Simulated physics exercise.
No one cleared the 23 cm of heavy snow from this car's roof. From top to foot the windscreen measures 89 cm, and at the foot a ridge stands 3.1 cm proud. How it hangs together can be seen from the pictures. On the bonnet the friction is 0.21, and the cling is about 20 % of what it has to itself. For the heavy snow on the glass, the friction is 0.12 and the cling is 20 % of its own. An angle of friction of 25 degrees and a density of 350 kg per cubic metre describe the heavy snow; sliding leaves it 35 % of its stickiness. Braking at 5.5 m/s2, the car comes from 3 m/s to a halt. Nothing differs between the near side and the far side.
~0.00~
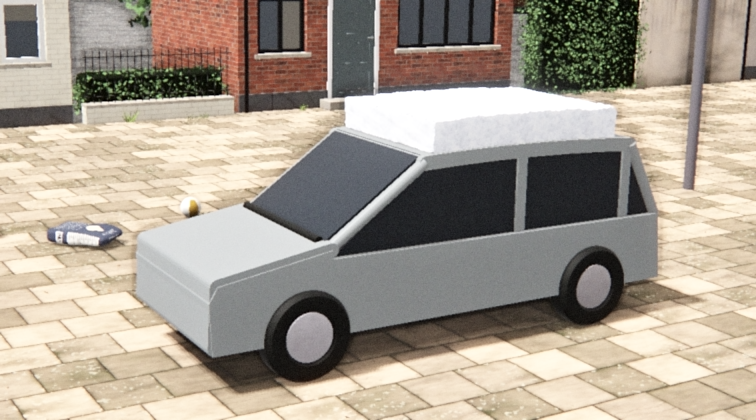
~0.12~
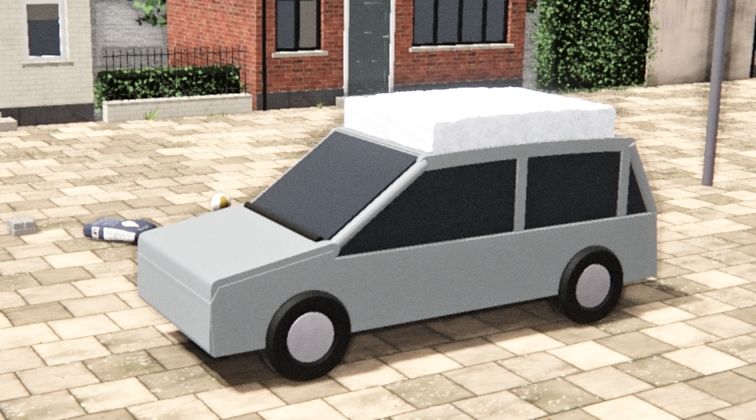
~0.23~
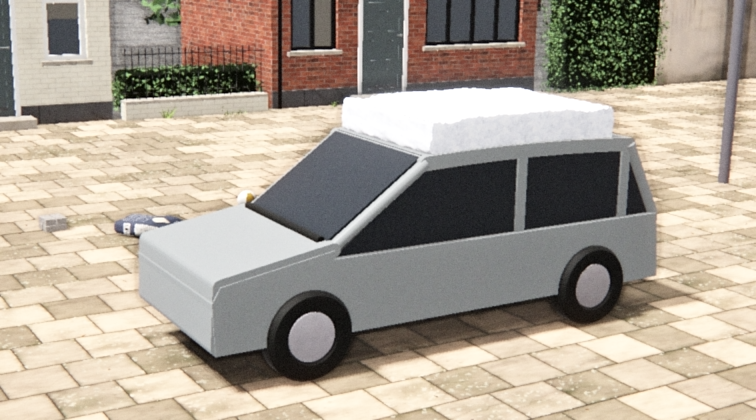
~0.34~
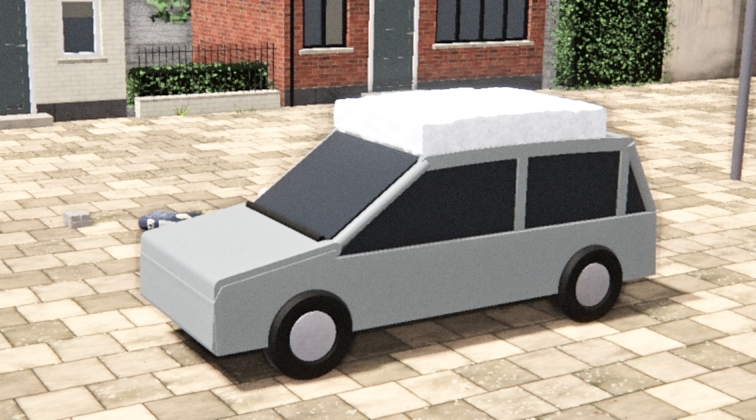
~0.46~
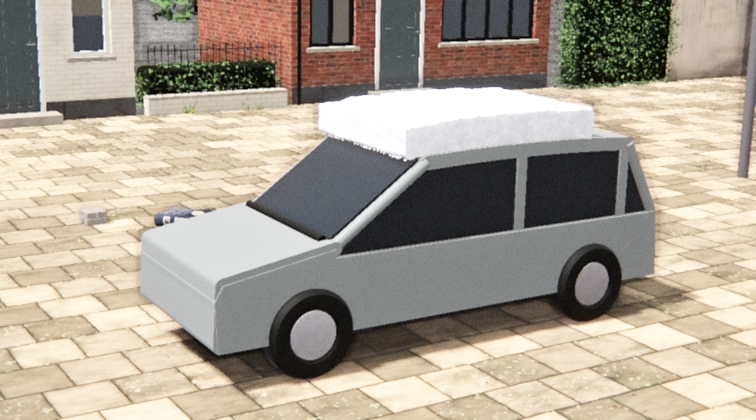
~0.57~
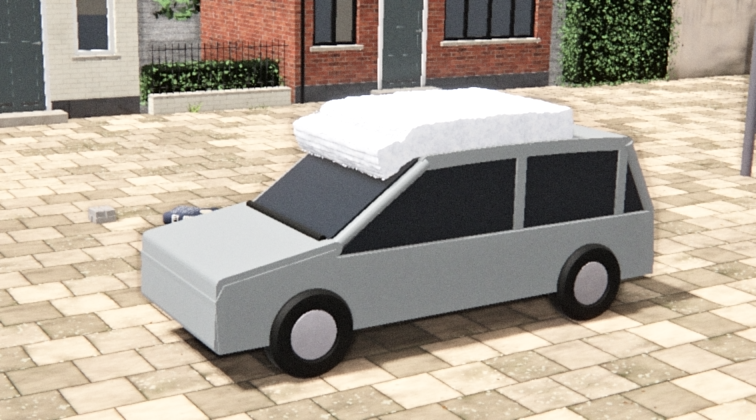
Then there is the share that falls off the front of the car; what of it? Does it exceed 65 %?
Yes.
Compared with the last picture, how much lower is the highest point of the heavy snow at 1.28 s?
Some 15 cm.
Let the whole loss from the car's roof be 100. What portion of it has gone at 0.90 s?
It comes to around 60 %.
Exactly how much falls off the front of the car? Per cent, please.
I'd put it at around 90 per cent.
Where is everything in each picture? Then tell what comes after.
The first picture shows front end of the heavy snow at (433, 153).
The second picture shows front end of the heavy snow at (433, 153).
The third picture shows front end of the heavy snow at (430, 154), its middle shifted 2.3 cm.
The fourth picture shows front end of the heavy snow at (422, 153), its middle shifted 9.3 cm, 1 % of it past the top of the windscreen, in one piece.
The fifth picture shows front end of the heavy snow at (405, 133), its middle shifted 22 cm, 9 % of it past the top of the windscreen, in one piece.
The sixth picture shows front end of the heavy snow at (377, 156), its middle shifted 42 cm, 20 % of it past the top of the windscreen, cracking.
By 0.90 s, 36 % of the snow is on the roof, 43 % on the glass, 21 % on the bonnet and none has gone off the nose.
By 1.28 s, none of the snow is on the roof, 34 % on the glass, 57 % on the bonnet and 9 % has gone off the nose.
By 1.66 s, none of the snow is on the roof, 4 % on the glass, 54 % on the bonnet and 41 % has gone off the nose.
By 2.05 s, none of the snow is on the roof, 4 % on the glass, 23 % on the bonnet and 73 % has gone off the nose.
By 3.10 s, at the end, none of the snow is on the roof, 4 % on the glass, 8 % on the bonnet and 88 % has gone off the nose.
